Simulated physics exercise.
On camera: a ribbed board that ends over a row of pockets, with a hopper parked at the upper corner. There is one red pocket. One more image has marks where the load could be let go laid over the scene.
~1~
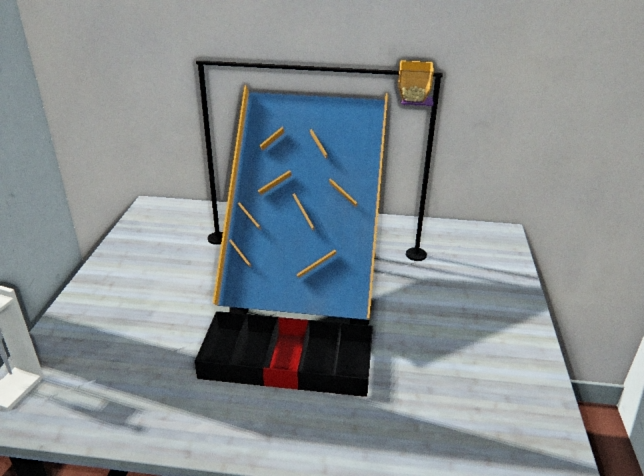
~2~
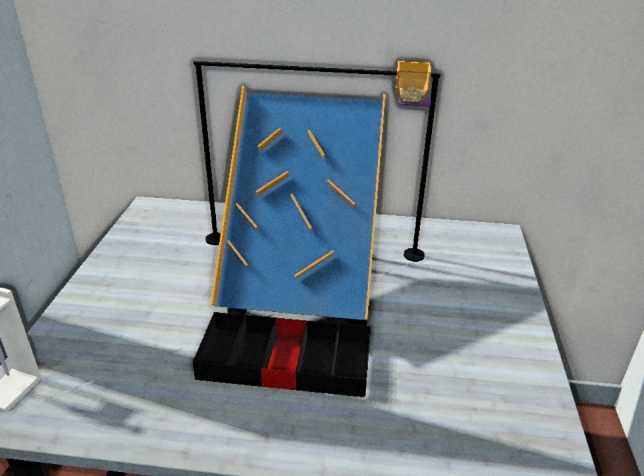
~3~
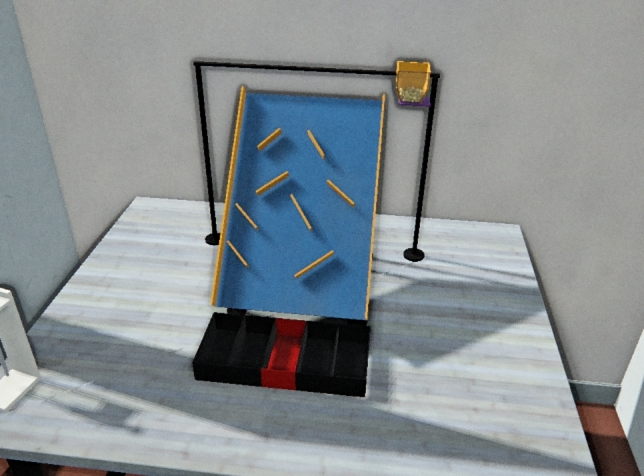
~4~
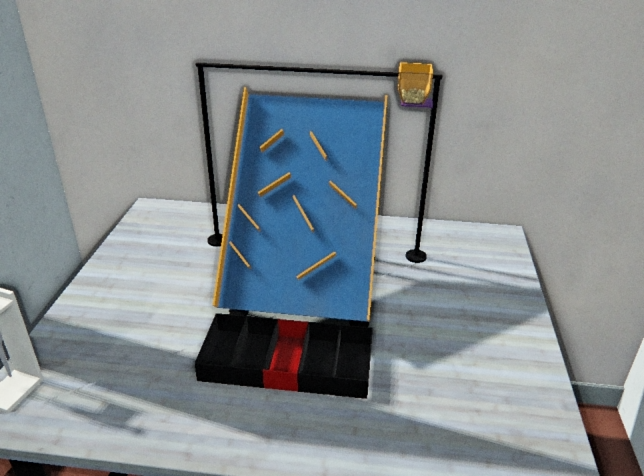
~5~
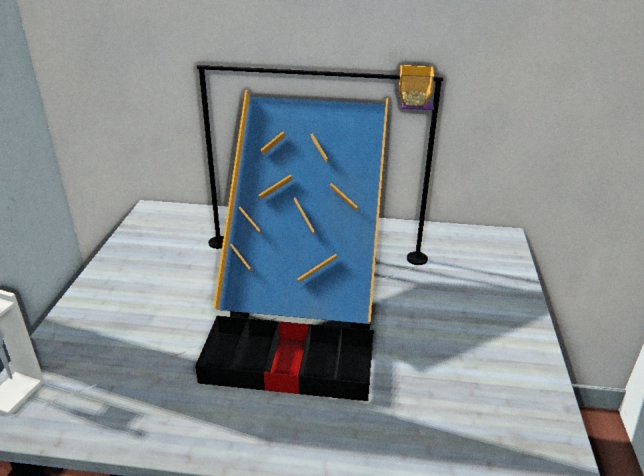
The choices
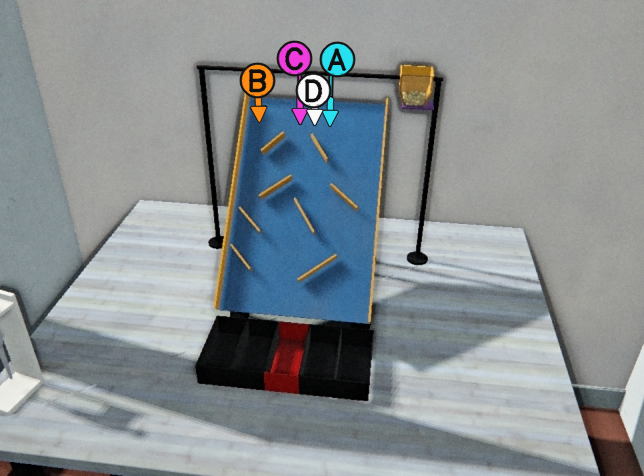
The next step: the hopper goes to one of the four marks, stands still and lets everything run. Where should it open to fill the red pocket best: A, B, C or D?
I would pick mark B.
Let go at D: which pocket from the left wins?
The fifth from the left.
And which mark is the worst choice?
Mark A.
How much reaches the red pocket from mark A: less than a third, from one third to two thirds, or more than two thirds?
It is less than a third.
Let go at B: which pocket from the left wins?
It is the third one.
On the marked copy, mark A meets the board at (330, 120); mark B meets the board at (259, 116); mark C meets the board at (300, 118); mark D meets the board at (314, 119).
With A, a stray few in the red pocket, nearly all in other pockets, a stray few outside the box.
With B, about two thirds in the red pocket, about a third in other pockets.
With C, about a third in the red pocket, about two thirds in other pockets, a stray few outside the box.
With D, about a third in the red pocket, about two thirds in other pockets.
